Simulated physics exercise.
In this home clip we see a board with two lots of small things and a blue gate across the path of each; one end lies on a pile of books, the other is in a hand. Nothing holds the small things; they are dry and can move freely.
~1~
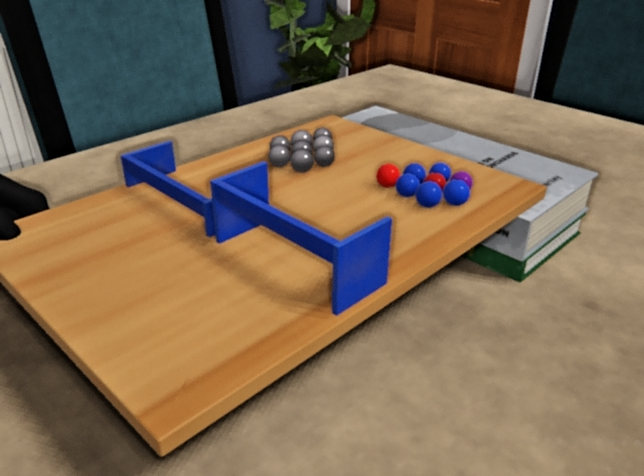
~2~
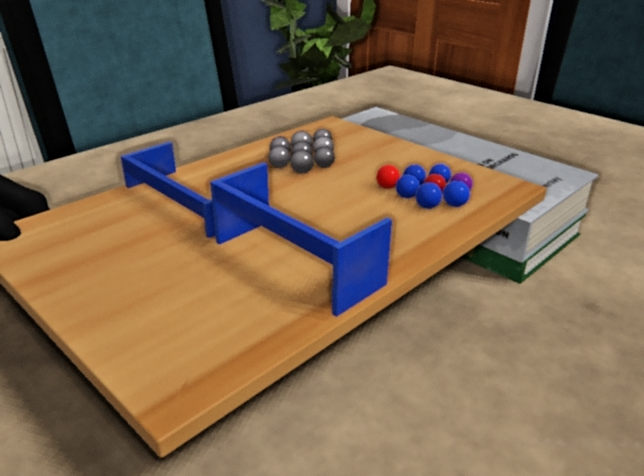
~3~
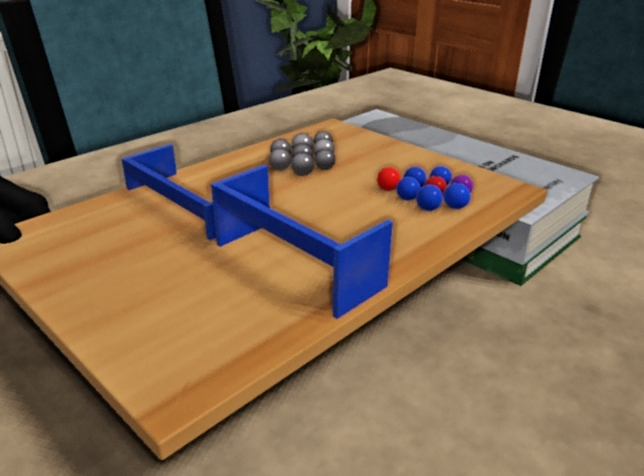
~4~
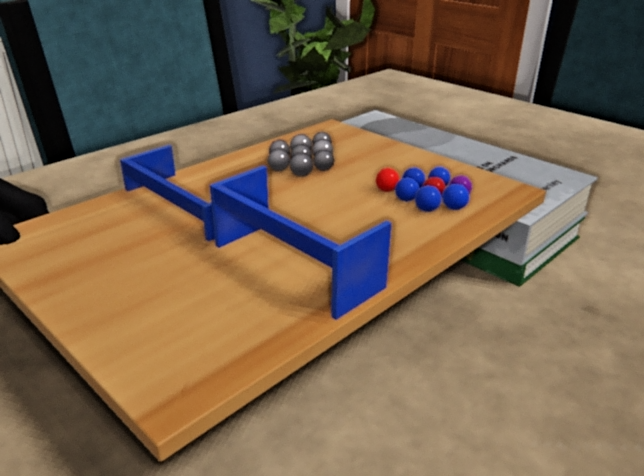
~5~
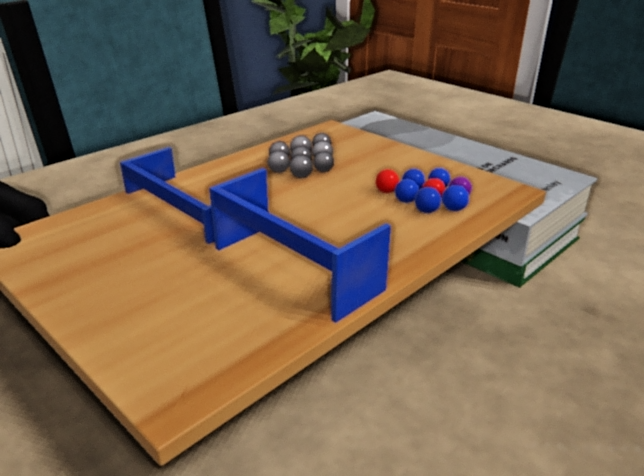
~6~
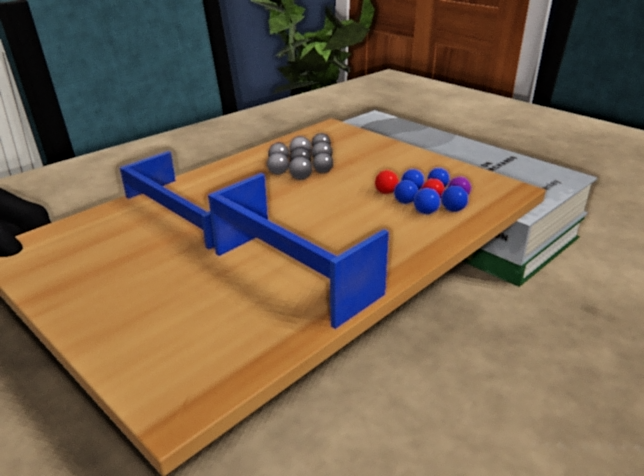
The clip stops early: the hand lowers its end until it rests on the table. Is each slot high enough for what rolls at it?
I'd say the nearer handful makes it past. Farther handful, meanwhile: It is barred.
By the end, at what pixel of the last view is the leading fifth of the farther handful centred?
Near (183, 239).
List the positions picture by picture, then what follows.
Held end of the board (167, 426), level; book pile (435, 169), low, a small part of the board's length; nearer handful (435, 184), a few glass marbles; farther handful (302, 151), a few steel balls; nearer gate (272, 219), its slot higher than a piece; farther gate (164, 184), its slot lower than a piece, in the first picture.
Held end of the board (166, 427), level; farther handful (302, 152), in the second picture.
Held end of the board (167, 429), level; nearer handful (435, 188), in the third picture.
Held end of the board (166, 430), level; farther handful (301, 155), in the fourth picture.
Held end of the board (166, 435), level; nearer handful (434, 190), in the fifth picture.
Held end of the board (168, 445), down by 2°; book pile (434, 174); nearer handful (433, 190), not moving; farther handful (300, 158), not moving; nearer gate (270, 233); farther gate (163, 197), in the sixth picture.
Then, 0.25 s later than the last frame, board sloping at 8°; nearer handful on its way down; farther handful on its way down.
Then, 0.52 s later than the last frame, board resting at 11°; nearer handful on its way down; farther handful on its way down.
Then, 0.83 s later than the last frame, board resting at 11°; nearer handful every one past its gate; farther handful has reached its gate.
When it is over, board resting at 11°; nearer handful every one past its gate; farther handful gathered behind its gate.
